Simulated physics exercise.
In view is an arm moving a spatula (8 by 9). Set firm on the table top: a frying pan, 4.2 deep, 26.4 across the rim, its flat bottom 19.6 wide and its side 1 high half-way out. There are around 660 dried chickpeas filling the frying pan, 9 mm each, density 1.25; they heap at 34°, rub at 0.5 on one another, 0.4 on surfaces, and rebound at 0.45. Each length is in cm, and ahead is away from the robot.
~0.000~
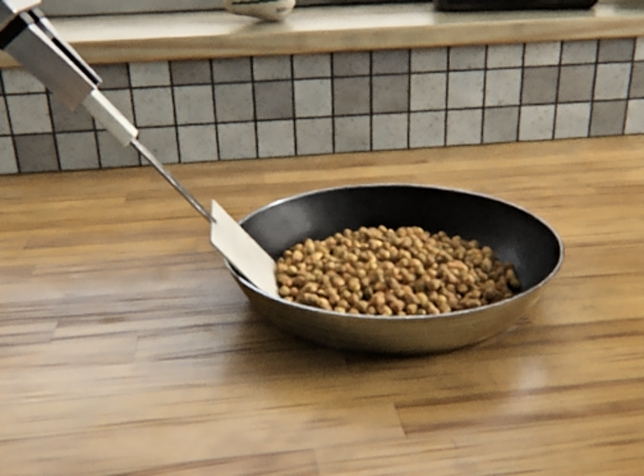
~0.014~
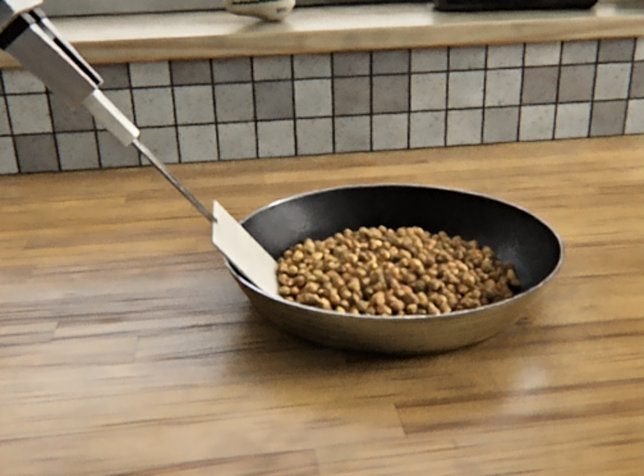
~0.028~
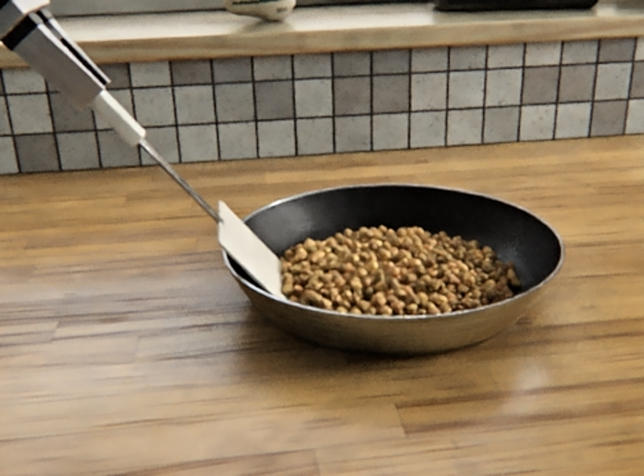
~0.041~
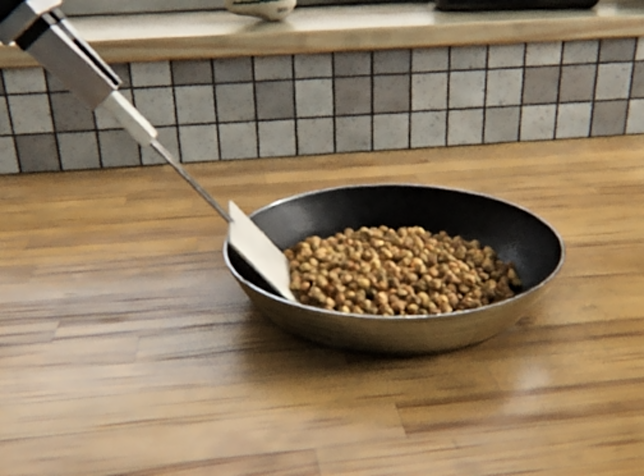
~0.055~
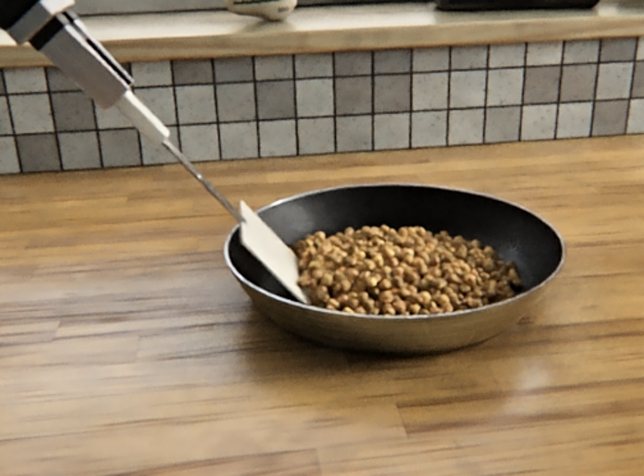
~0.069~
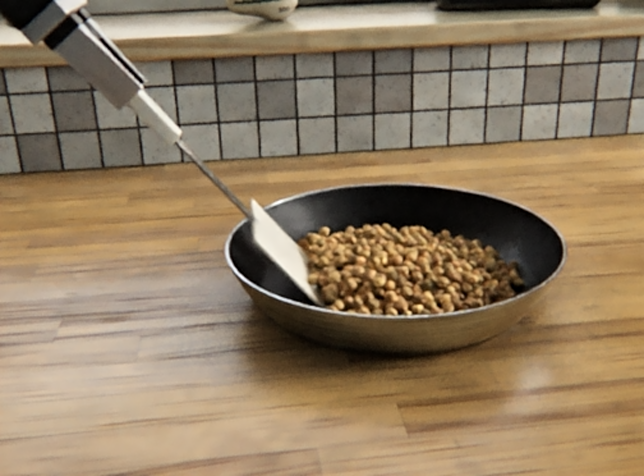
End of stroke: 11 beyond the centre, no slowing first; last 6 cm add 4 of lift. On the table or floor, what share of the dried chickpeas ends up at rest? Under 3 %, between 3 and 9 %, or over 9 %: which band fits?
The band that fits is over 9 %.
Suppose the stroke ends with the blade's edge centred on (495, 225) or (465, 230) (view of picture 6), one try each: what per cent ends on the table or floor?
Try 1: Approx. 0 %; try 2: Approx. 0 %.
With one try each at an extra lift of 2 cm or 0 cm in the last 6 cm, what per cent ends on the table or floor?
First try around 25 percent, second try around 35 percent.
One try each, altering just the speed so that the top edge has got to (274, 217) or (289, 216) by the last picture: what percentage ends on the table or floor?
That comes to about 20 and about 25 percent, in that order.
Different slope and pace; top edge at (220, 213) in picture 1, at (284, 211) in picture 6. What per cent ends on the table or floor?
Around 20 per cent finishes on the table or floor.
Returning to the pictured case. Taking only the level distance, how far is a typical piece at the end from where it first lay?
About 5 centimetres.
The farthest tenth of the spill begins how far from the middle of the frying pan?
Radial distance: Approx. 40 cm.
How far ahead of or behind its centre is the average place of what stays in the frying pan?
The balance point lies close to 4.5 cm ahead.
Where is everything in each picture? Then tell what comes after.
The first frame shows spatula top edge at (211, 220), sloping 52°; upper third of the load around (387, 270), from x 280 to 515, top at y 230; 660 in the frying pan.
The second frame shows spatula top edge at (212, 220), sloping 52°; upper third of the load around (387, 270), from x 280 to 515, top at y 230.
The third frame shows spatula top edge at (219, 220), sloping 52°; upper third of the load around (385, 270), from x 280 to 515, top at y 230.
The fourth frame shows spatula top edge at (229, 220), sloping 52°; upper third of the load around (381, 269), from x 285 to 515, top at y 230.
The fifth frame shows spatula top edge at (241, 220), sloping 52°; upper third of the load around (378, 268), from x 285 to 515, top at y 230.
The sixth frame shows spatula top edge at (253, 219), sloping 52°; upper third of the load around (381, 267), from x 285 to 520, top at y 230; 660 in the frying pan.
By 0.17 s, sloping 52°, highest piece 3 above the table; 660 in the frying pan.
By 0.28 s, sloping 52°, highest piece 5 above the table; 660 in the frying pan.
By 0.53 s, sloping 52°, highest piece 9 above the table; 572 in the frying pan, 65 on the table or floor, 23 on the blade or in flight.
By 1.58 s, sloping 52°, highest piece 4 above the table; 572 in the frying pan, 88 on the table or floor.
Final count, 572 in the frying pan, 88 on the table or floor. That is 13 % on the table or floor.
